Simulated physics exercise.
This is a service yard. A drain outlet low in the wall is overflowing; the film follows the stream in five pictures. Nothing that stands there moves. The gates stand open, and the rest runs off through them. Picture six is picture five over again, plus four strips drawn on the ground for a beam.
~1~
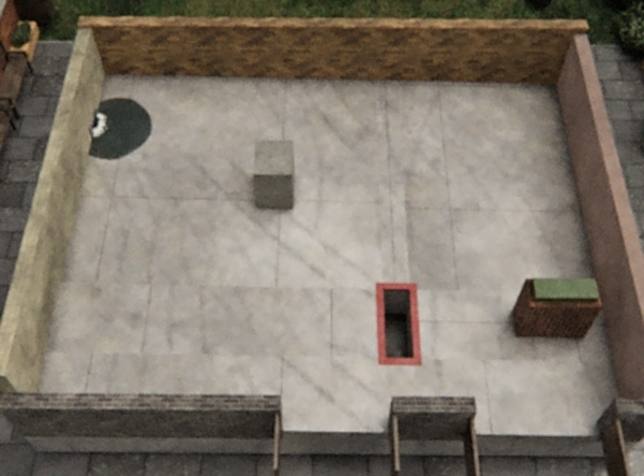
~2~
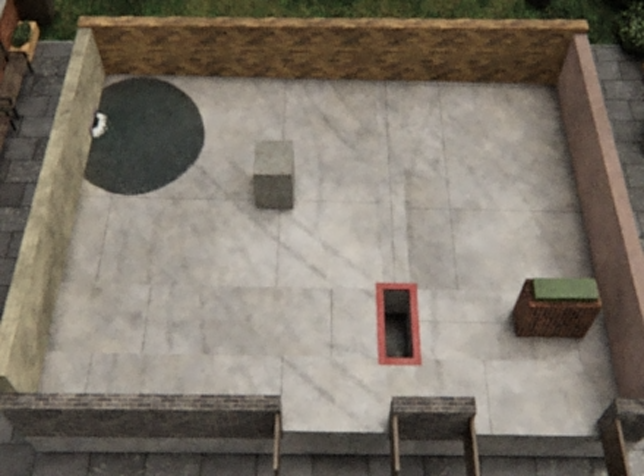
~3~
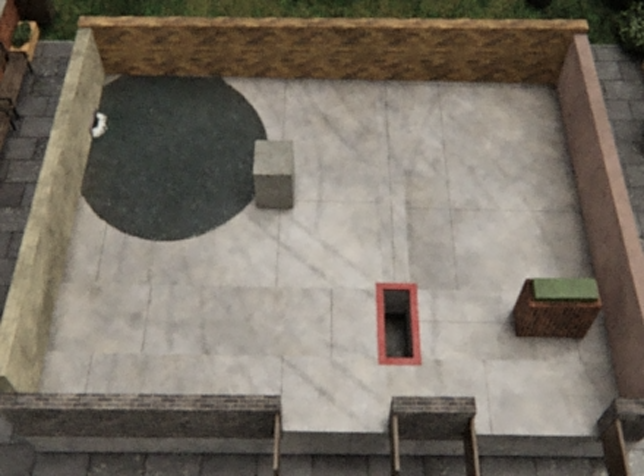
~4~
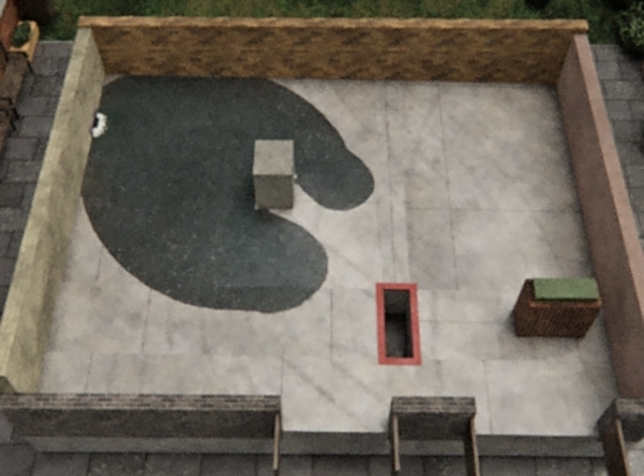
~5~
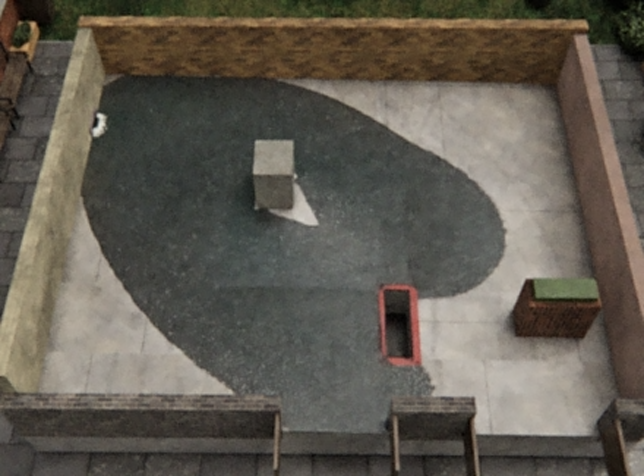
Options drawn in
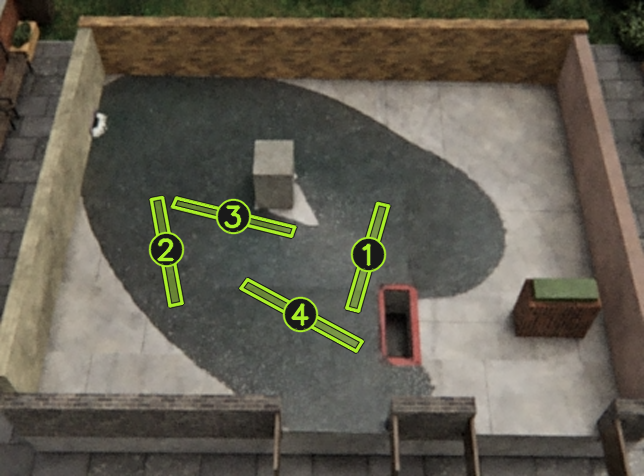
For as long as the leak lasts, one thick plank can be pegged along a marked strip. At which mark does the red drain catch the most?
Position 4.
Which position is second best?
It is 2.
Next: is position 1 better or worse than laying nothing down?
Position 1 is worse.
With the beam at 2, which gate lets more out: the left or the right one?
More leaves on the right.
On the marked copy, 1 from (352, 309) to (383, 204); 2 from (156, 198) to (176, 304); 3 from (174, 202) to (293, 231); 4 from (244, 283) to (359, 346).
Choosing 1, about 6 % of the stream runs into the red drain, about 93 % out by the gates.
Choosing 2, about 18 % of the stream runs into the red drain, about 81 % out by the gates.
Choosing 3, about 11 % of the stream runs into the red drain, about 88 % out by the gates.
Choosing 4, about 34 % of the stream runs into the red drain, about 65 % out by the gates.
